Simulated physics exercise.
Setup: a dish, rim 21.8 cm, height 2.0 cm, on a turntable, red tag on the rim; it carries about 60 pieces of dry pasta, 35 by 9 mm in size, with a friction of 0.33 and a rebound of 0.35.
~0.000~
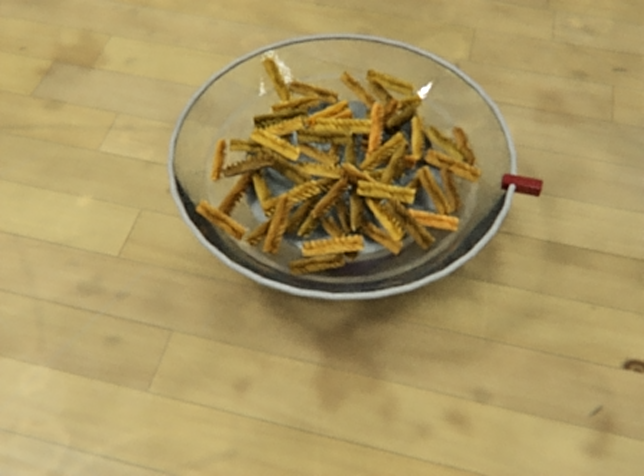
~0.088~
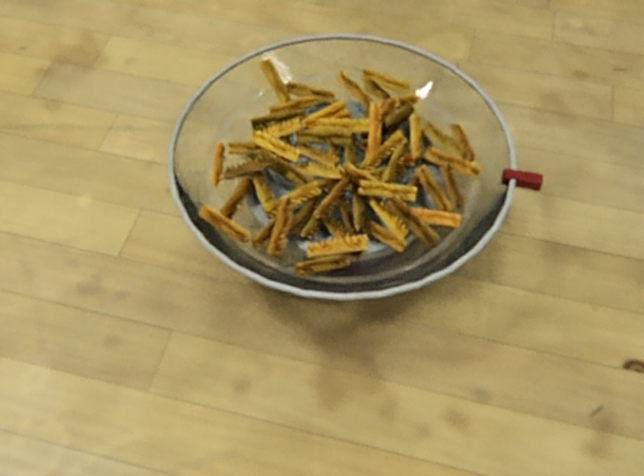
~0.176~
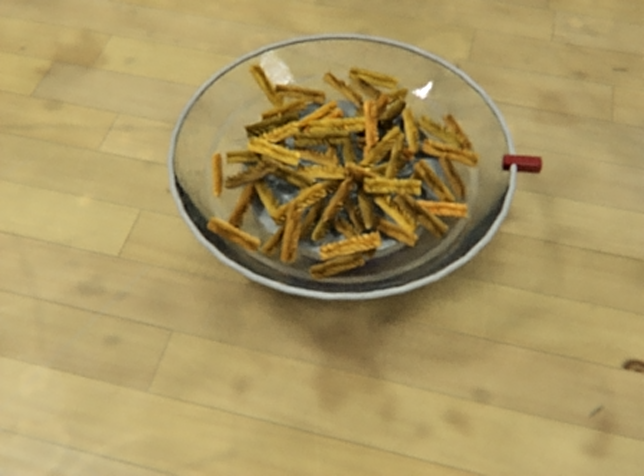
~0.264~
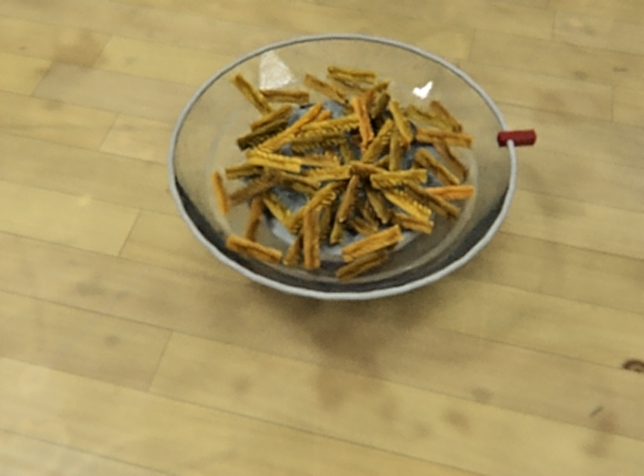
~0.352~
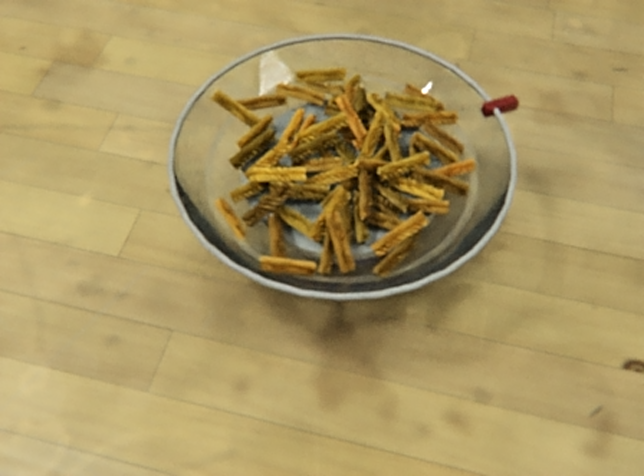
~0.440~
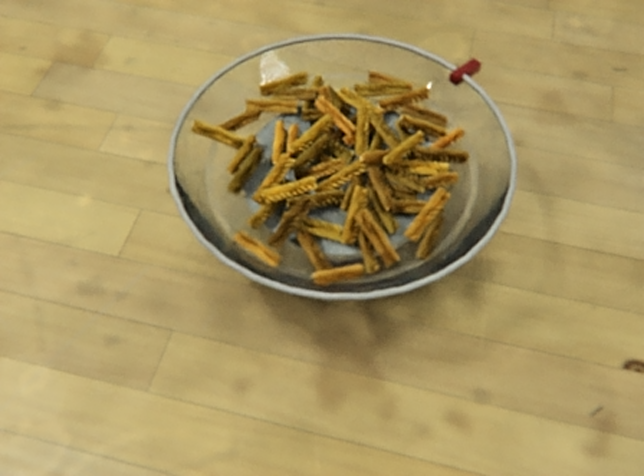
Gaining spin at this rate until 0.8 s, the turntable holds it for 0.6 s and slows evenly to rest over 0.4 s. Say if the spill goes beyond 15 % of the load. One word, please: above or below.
Below.
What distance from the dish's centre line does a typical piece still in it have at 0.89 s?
The answer is about 5.5 cm.
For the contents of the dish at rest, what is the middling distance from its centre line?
Somewhere near 6.0 cm, I reckon.
Then, at 0.89 s, dish 100 %; middle of the pieces not yet landed near (337, 160).
After 1.27 s, dish 100 %; middle of the pieces not yet landed near (344, 160).
Then, at 1.62 s, dish 100 %; middle of the pieces not yet landed near (340, 160).
After 1.95 s, dish 100 %; middle of the pieces not yet landed near (340, 160).
At rest (2.2 s), dish 100 %.
